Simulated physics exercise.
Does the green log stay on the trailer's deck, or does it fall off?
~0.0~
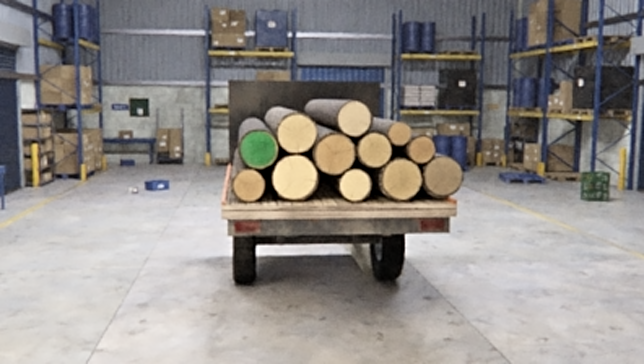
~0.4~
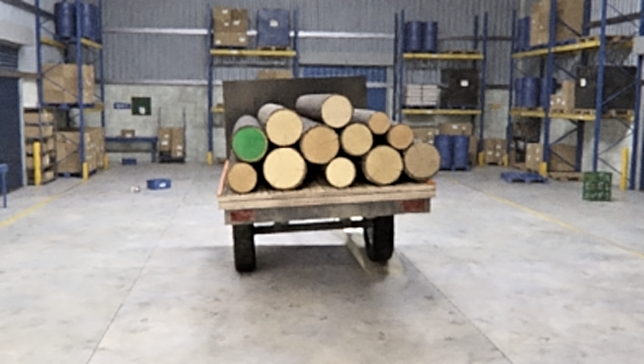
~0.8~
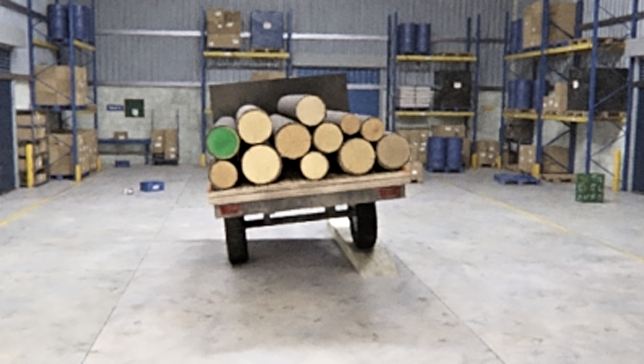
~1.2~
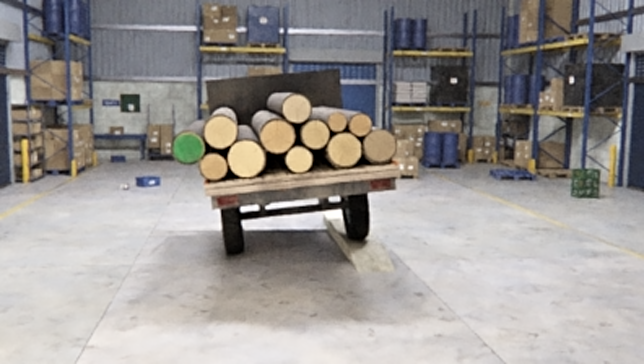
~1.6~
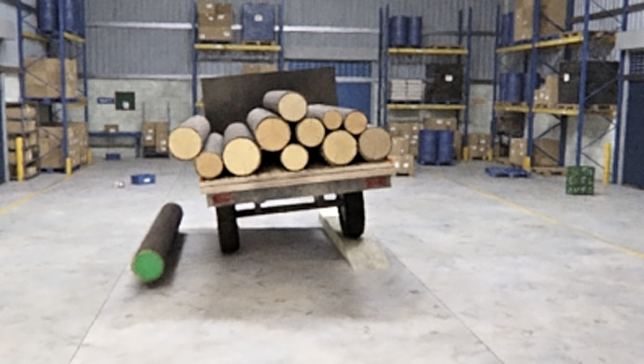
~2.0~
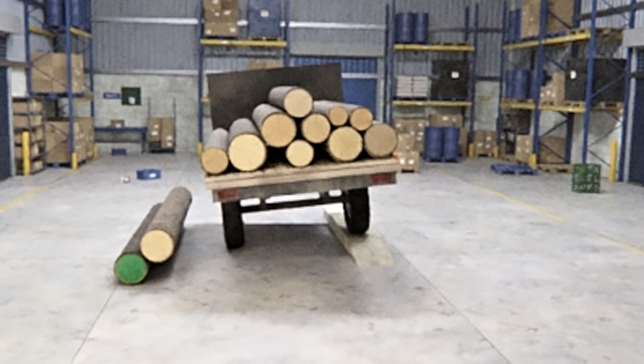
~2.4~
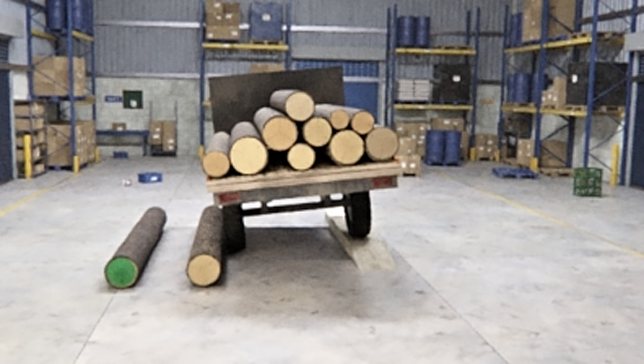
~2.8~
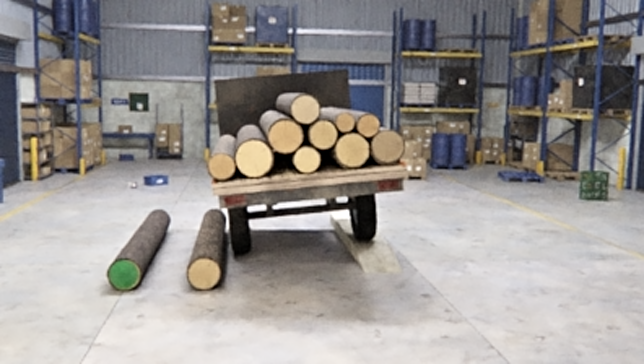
The green log falls off. It drops over the left side of the tilted deck and ends up lying on the floor.
